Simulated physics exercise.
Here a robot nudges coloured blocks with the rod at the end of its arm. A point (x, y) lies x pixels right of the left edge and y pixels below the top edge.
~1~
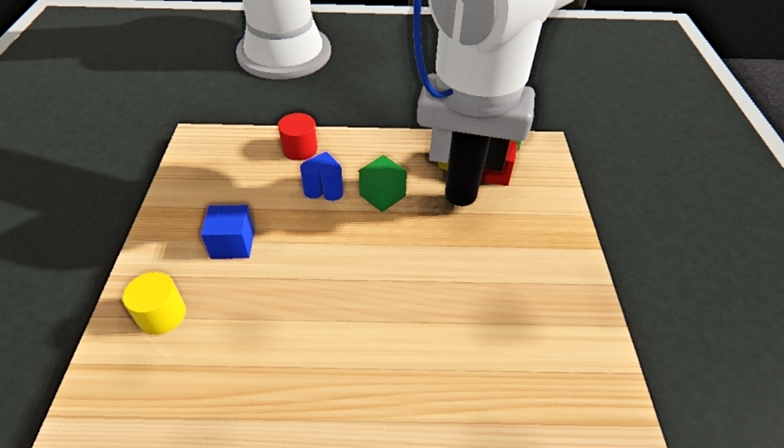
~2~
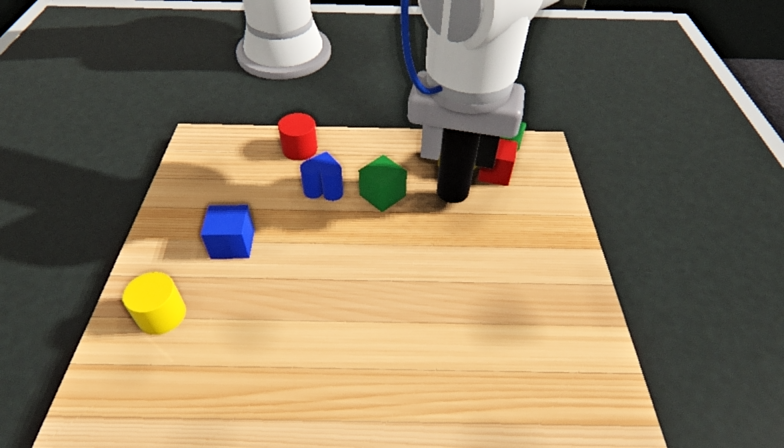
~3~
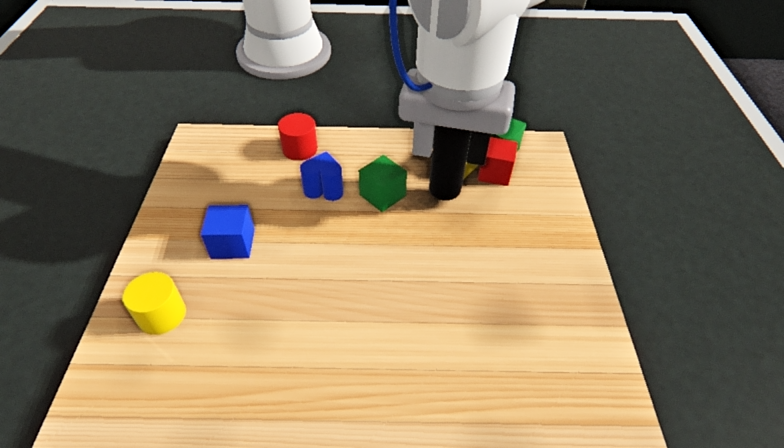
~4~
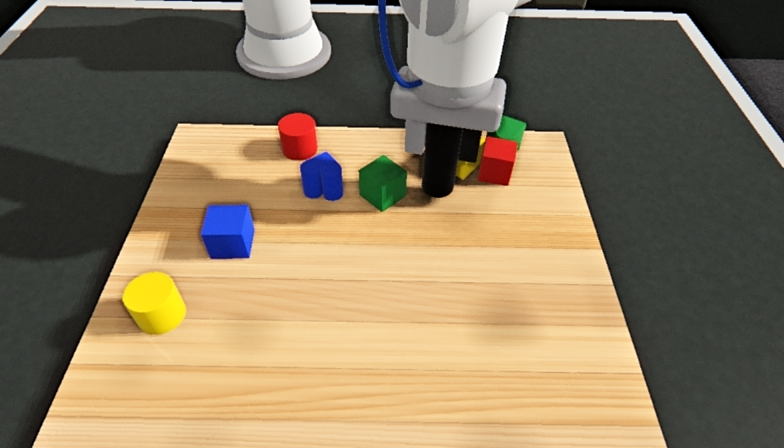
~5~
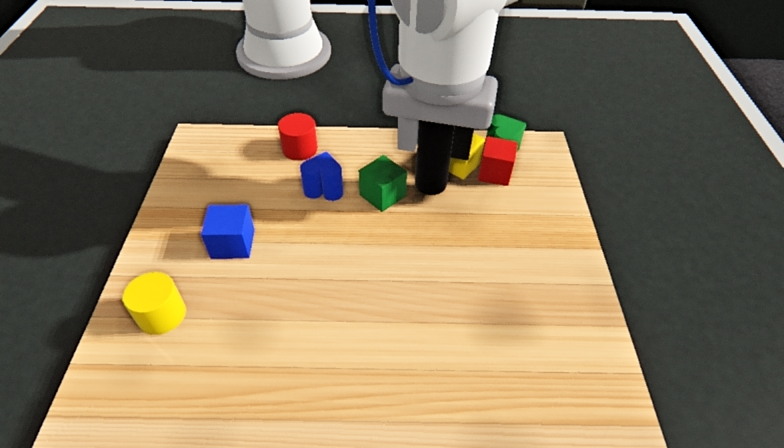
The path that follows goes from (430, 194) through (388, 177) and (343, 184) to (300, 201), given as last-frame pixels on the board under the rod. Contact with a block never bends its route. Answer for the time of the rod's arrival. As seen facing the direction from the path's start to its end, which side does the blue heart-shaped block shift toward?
My answer: Left.
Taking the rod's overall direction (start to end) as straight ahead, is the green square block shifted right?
No - that is not the case.
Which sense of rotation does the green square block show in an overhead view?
From above, it turns counterclockwise.
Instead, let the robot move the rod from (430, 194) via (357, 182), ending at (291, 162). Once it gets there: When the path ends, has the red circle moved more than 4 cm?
My answer is no.
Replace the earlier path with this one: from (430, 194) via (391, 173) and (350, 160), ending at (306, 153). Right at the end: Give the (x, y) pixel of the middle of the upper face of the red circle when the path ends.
At roughly (274, 119).
On the path given first. One third of the way, rod (388, 169); green square block (373, 172), turned 15° anticlockwise.
Two thirds of the way, rod (341, 176); blue heart-shaped block (309, 168); green square block (361, 180), turned 65° anticlockwise.
At the end, rod (298, 193); blue heart-shaped block (262, 180), turned 30° clockwise; green square block (360, 180), turned 70° anticlockwise; yellow square block in place.
